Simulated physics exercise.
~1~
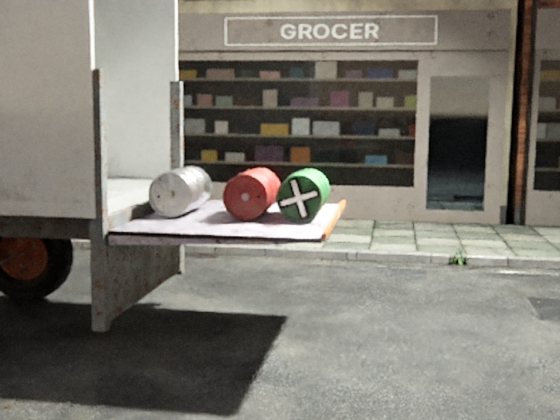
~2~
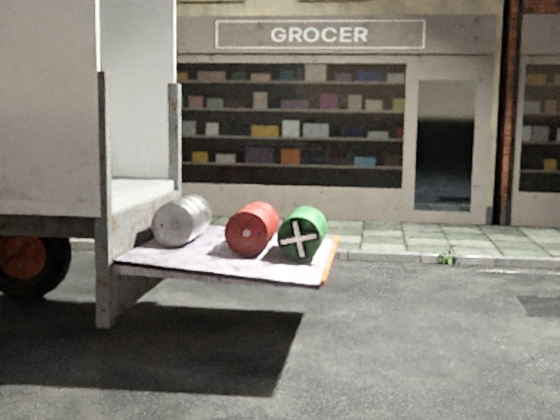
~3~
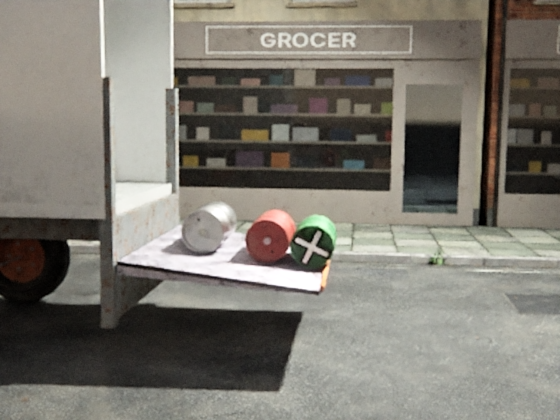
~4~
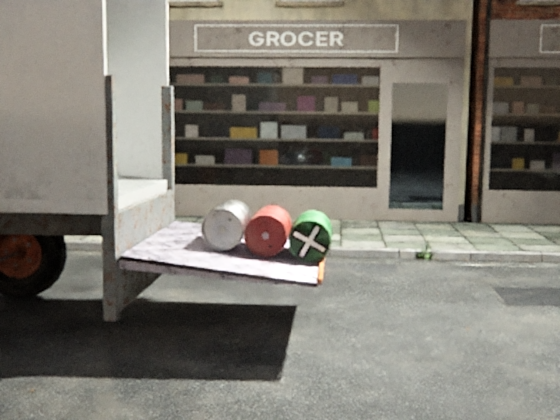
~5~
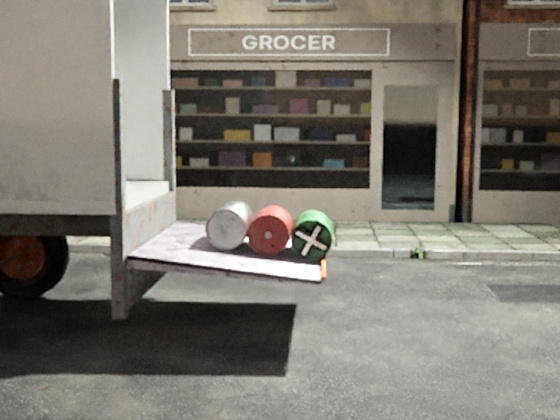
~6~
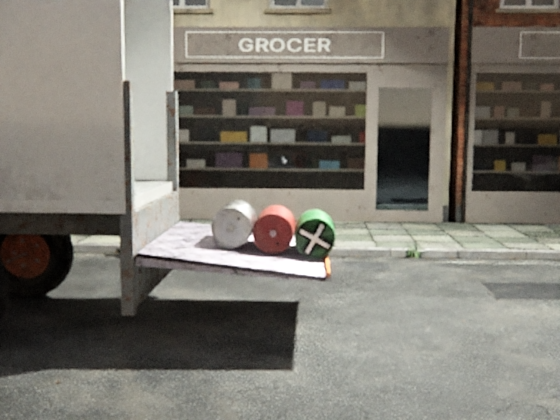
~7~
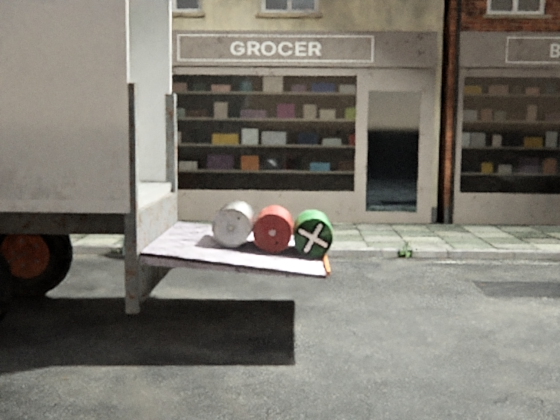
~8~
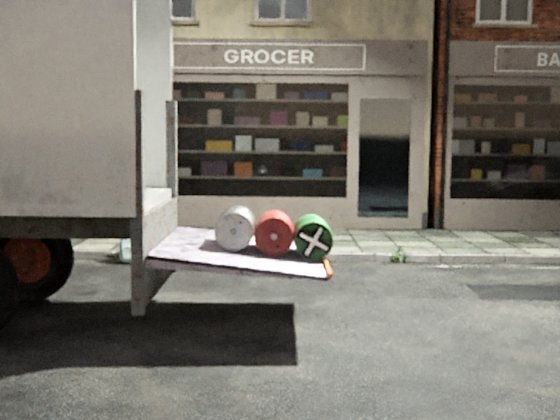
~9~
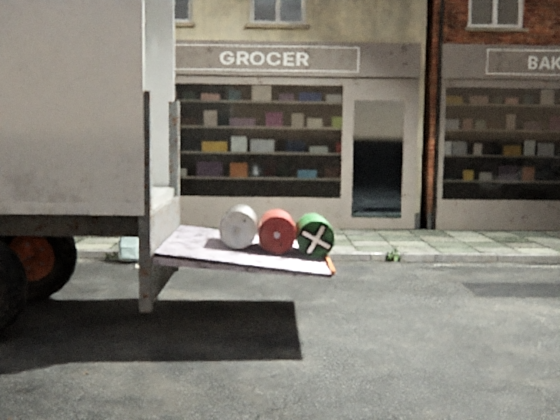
Three kegs, one plain grey, one red and one green with a white cross, sat on a lorry's tail platform outside a grocer as it lowered and tipped; they rolled a little to the right, bunched together by the edge and stayed on.
